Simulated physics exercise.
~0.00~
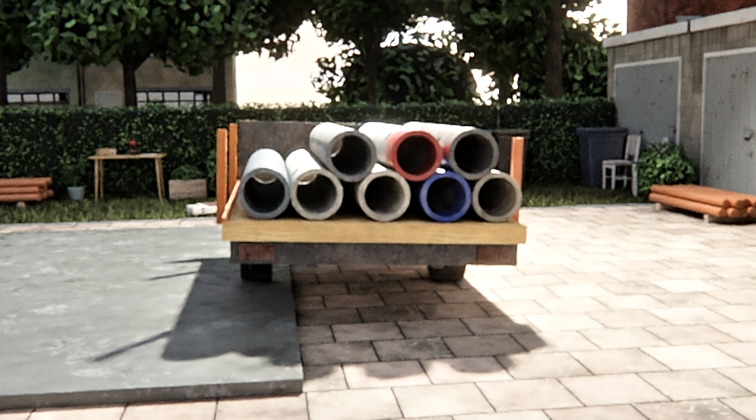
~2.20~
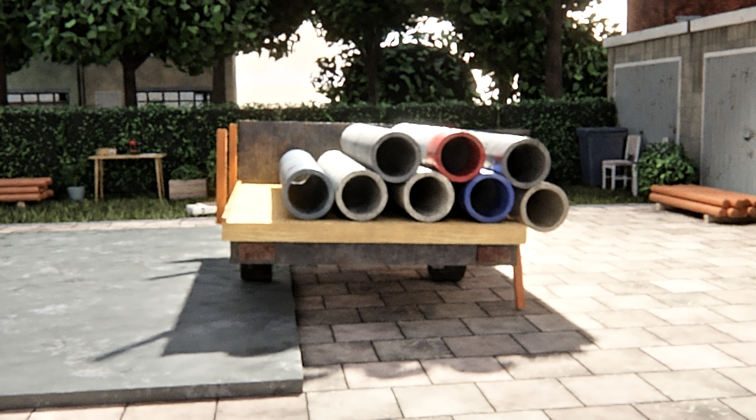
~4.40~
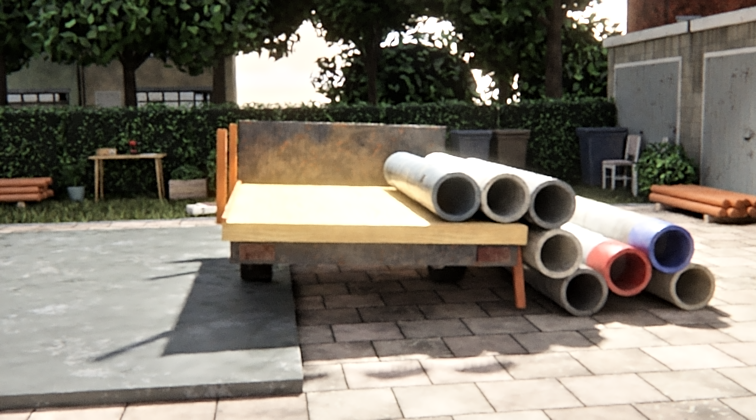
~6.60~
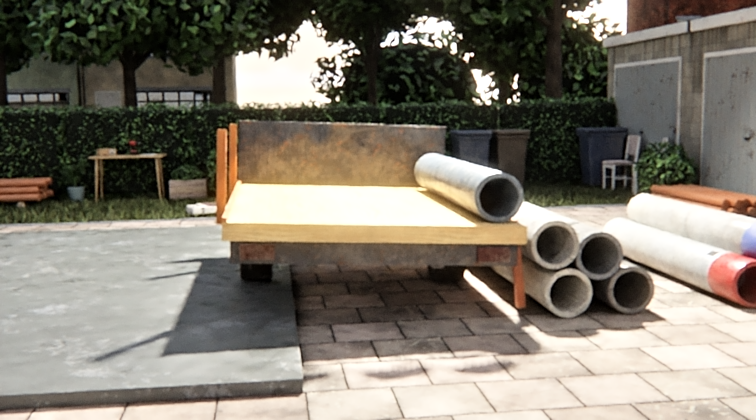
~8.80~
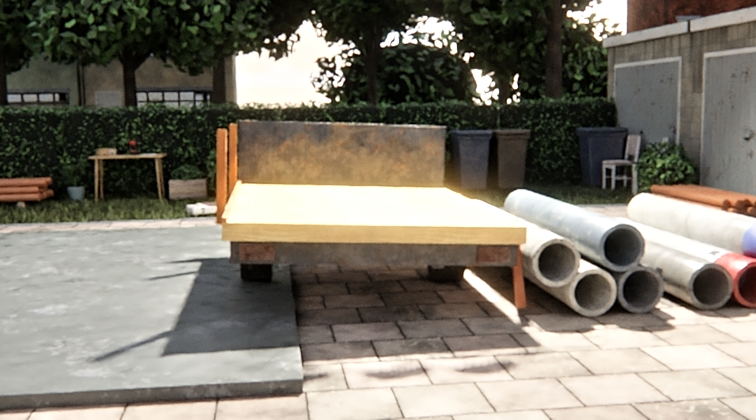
Eight concrete pipes roll right off a low trailer as its side posts drop, emptying it.
